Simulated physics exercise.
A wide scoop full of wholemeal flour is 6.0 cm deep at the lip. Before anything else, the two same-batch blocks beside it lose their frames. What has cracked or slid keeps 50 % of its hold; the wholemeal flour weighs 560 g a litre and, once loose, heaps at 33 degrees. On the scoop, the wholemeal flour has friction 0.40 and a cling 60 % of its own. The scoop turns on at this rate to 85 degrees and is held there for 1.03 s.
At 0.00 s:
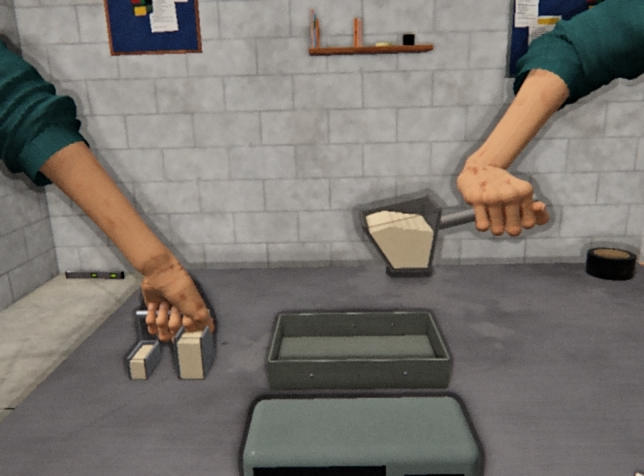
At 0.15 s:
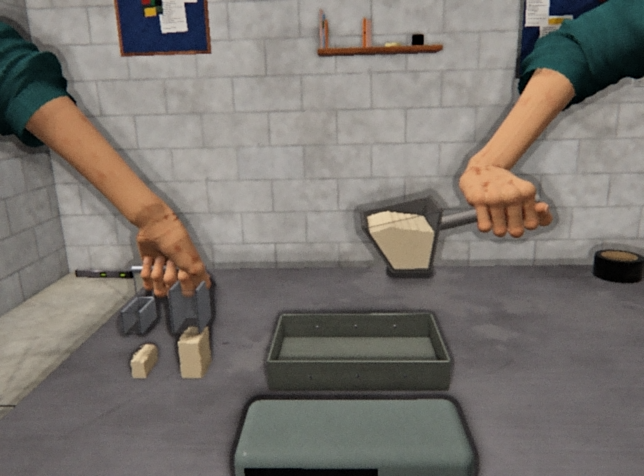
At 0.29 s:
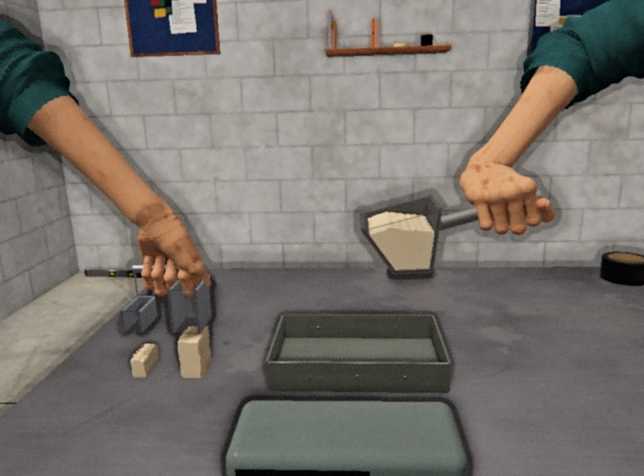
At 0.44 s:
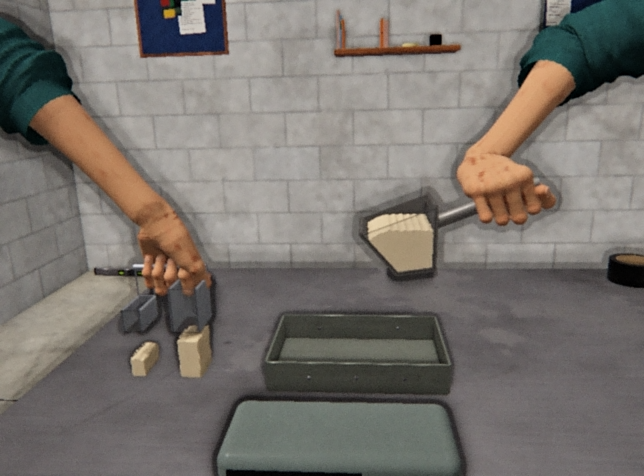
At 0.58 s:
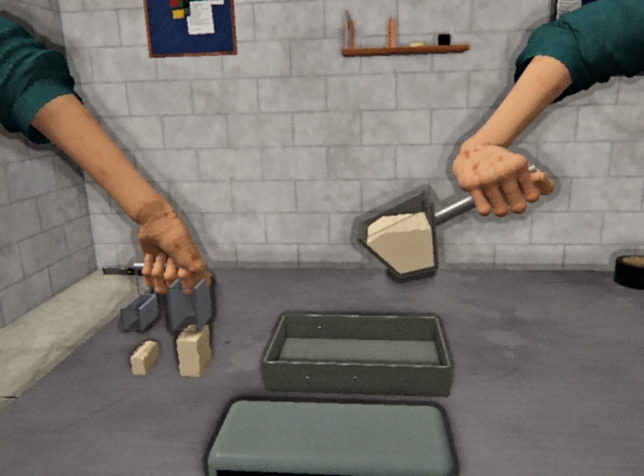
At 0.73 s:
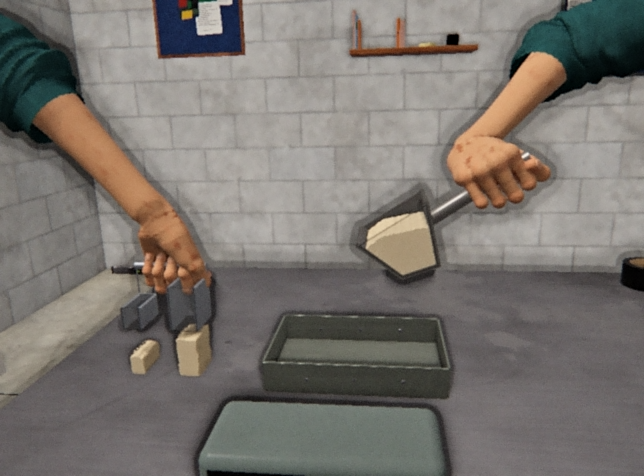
In the video, a hand on the left lifts grey casings off two pale blocks, leaving them standing, then another hand gradually tilts a scoop of flour down to the left beside an open tray as the viewpoint shifts slightly.
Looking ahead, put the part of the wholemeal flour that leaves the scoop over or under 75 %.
The way I see it, it comes out at a share tinier than 75 %.
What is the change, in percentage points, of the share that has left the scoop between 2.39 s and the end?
I'd put it at close to 50 percent.
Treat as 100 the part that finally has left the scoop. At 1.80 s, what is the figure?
Close to 0 in a hundred.
By 1.22 s, the scoop is at 41 degrees and 0 % has left it.
By 1.80 s, the scoop is at 65 degrees and 0 % has left it.
By 2.39 s, the scoop is at 85 degrees and 0 % has left it.
By 2.97 s, the scoop is at 85 degrees and 52 % has left it.
By 3.07 s, at the end, the scoop is at 85 degrees and 52 % has left it.
